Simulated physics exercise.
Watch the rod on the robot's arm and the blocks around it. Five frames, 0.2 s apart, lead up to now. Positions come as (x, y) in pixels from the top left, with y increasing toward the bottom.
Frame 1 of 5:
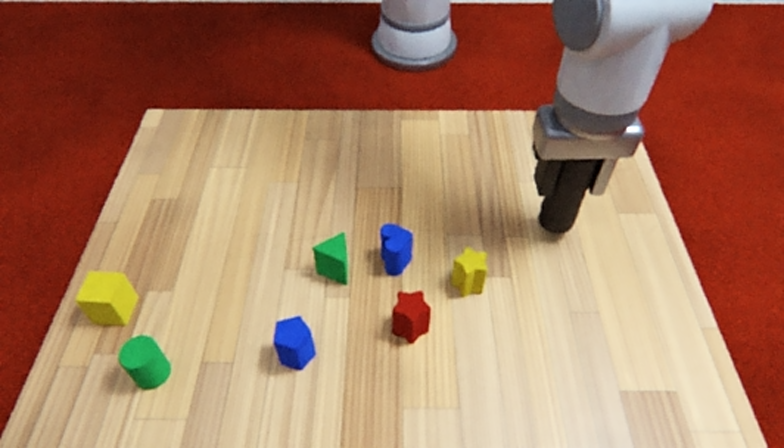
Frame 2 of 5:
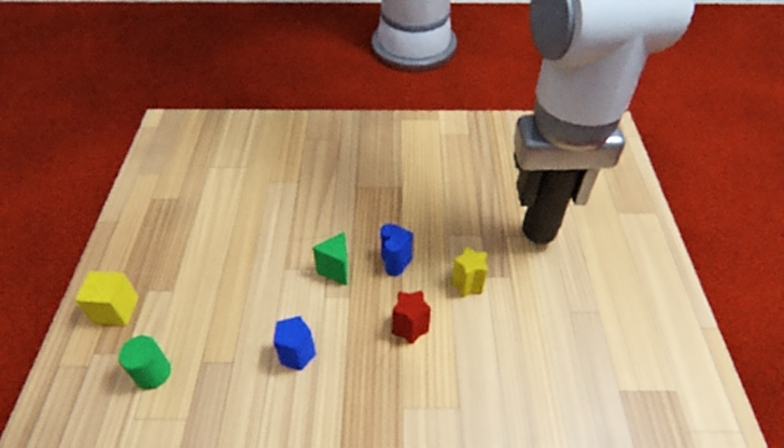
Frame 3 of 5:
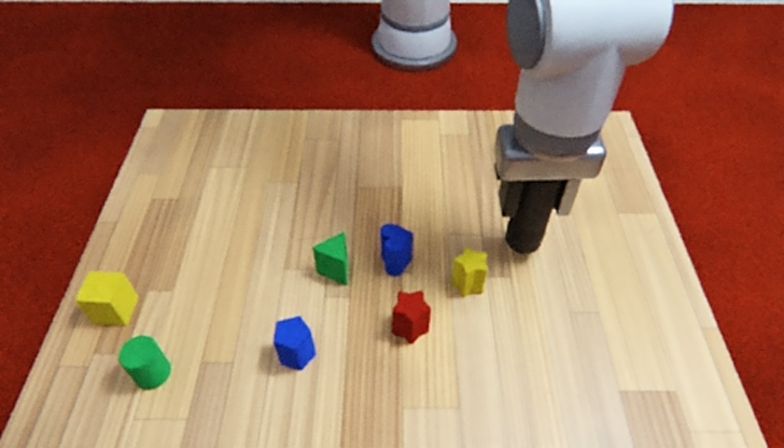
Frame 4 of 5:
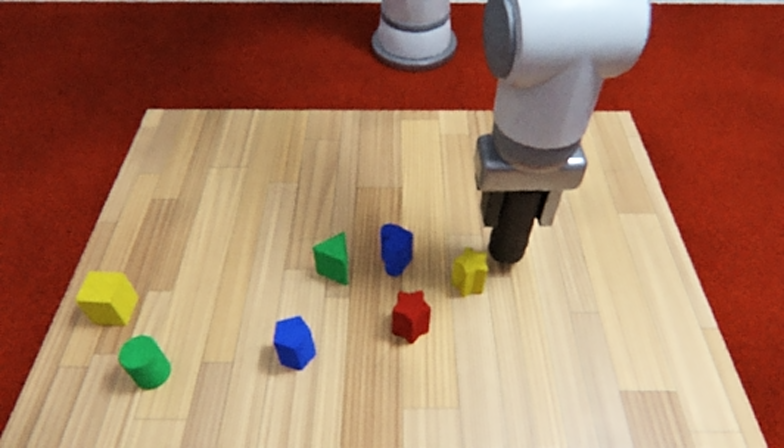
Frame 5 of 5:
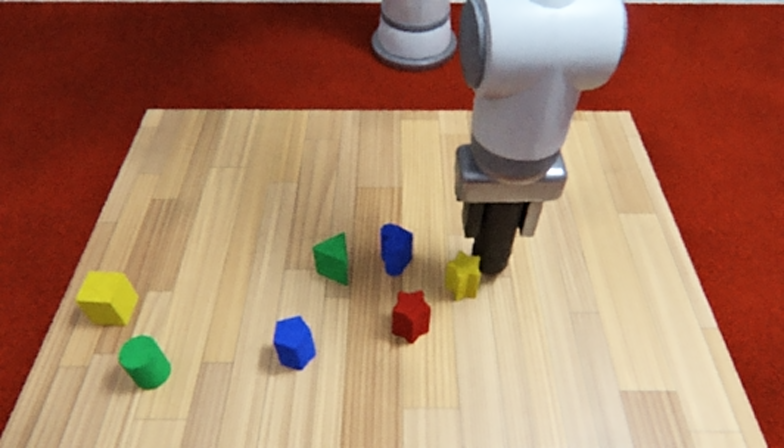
On a wooden tabletop scattered with red, blue, green and yellow blocks, a robot arm moves its dark rod leftward and toward the viewer, reaches the yellow star and nudges it slightly, while the other blocks stay still.
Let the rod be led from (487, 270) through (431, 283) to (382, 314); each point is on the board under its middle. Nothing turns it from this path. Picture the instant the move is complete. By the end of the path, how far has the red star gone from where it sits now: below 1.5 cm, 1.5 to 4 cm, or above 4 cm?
Band: 1.5 to 4 cm.
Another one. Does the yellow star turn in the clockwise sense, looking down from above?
No, it doesn't check out.
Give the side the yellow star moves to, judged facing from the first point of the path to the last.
It shifts leftward.
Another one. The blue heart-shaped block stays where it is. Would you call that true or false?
The statement is true.
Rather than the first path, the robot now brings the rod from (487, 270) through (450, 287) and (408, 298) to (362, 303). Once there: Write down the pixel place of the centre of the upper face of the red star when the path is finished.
I'd guess (386, 333).
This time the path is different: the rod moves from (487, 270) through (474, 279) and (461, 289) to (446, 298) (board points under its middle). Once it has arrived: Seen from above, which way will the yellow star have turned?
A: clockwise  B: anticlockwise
Correct choice: A.
On the path given first. One third of the way, rod at (451, 268); yellow star at (437, 280), turned 45° anticlockwise.
Two thirds of the way, rod at (414, 284); red star at (406, 317), turned 25° clockwise; yellow star at (426, 296), turned 115° anticlockwise.
At the end, rod at (382, 305); blue heart-shaped block unmoved; red star at (407, 325), turned 40° clockwise; yellow star at (423, 300), turned 145° anticlockwise.
